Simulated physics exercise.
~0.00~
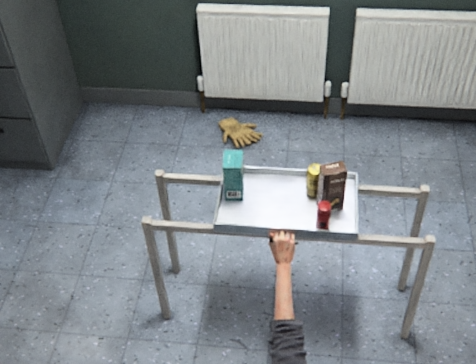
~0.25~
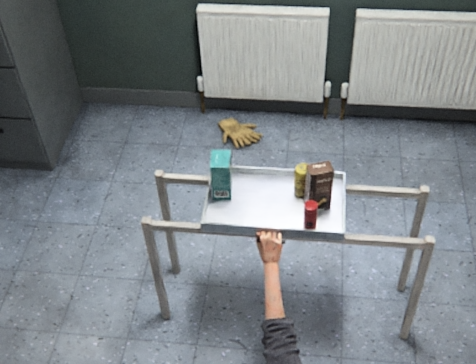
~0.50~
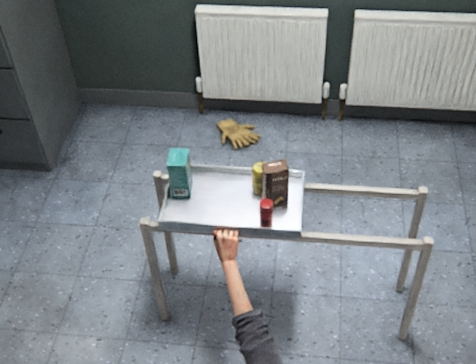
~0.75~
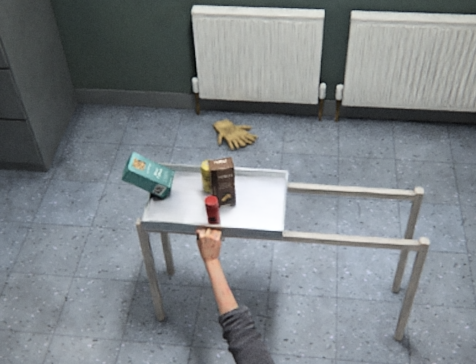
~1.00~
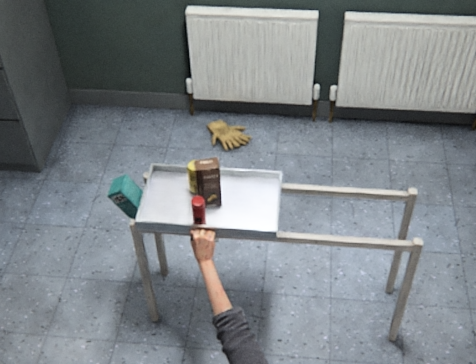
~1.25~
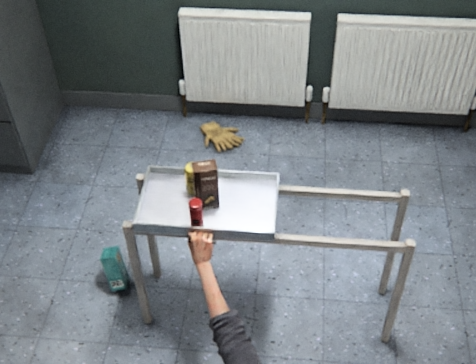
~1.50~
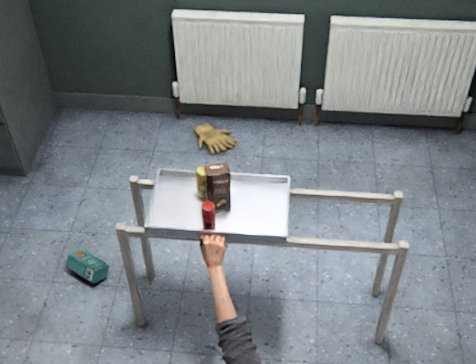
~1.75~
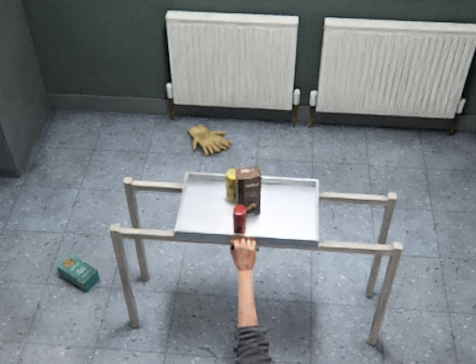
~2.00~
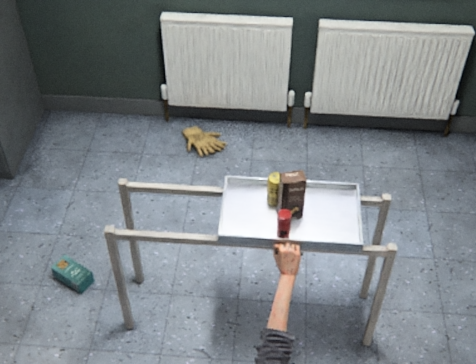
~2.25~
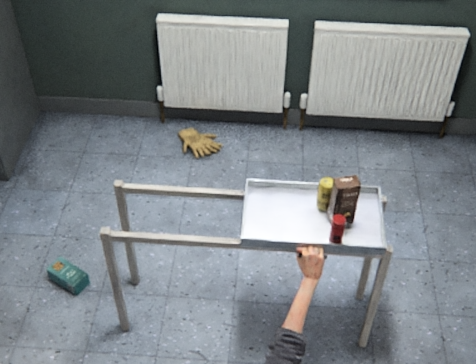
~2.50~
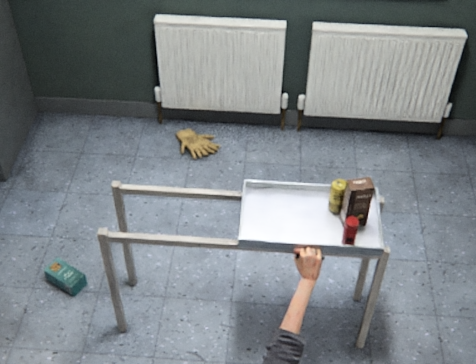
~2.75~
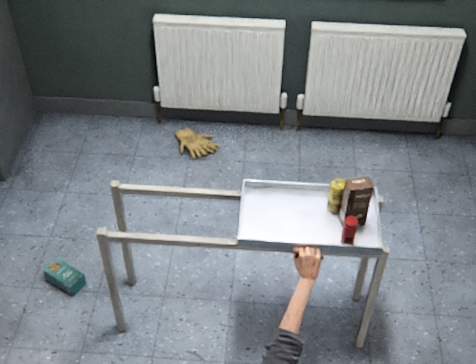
At the start, a hand grips the front edge of a shallow tray on a metal stand, with a turquoise carton, a yellow can, a brown carton and a red shaker standing on it. The hand pushes the tray left until it reaches the end of the stand, where the turquoise carton tips over the left edge. It drops to the tiled floor and comes to rest on its side. The hand then moves the tray back to the right, all the way to the other end. There it stays still, with the other three items upright near its right side.
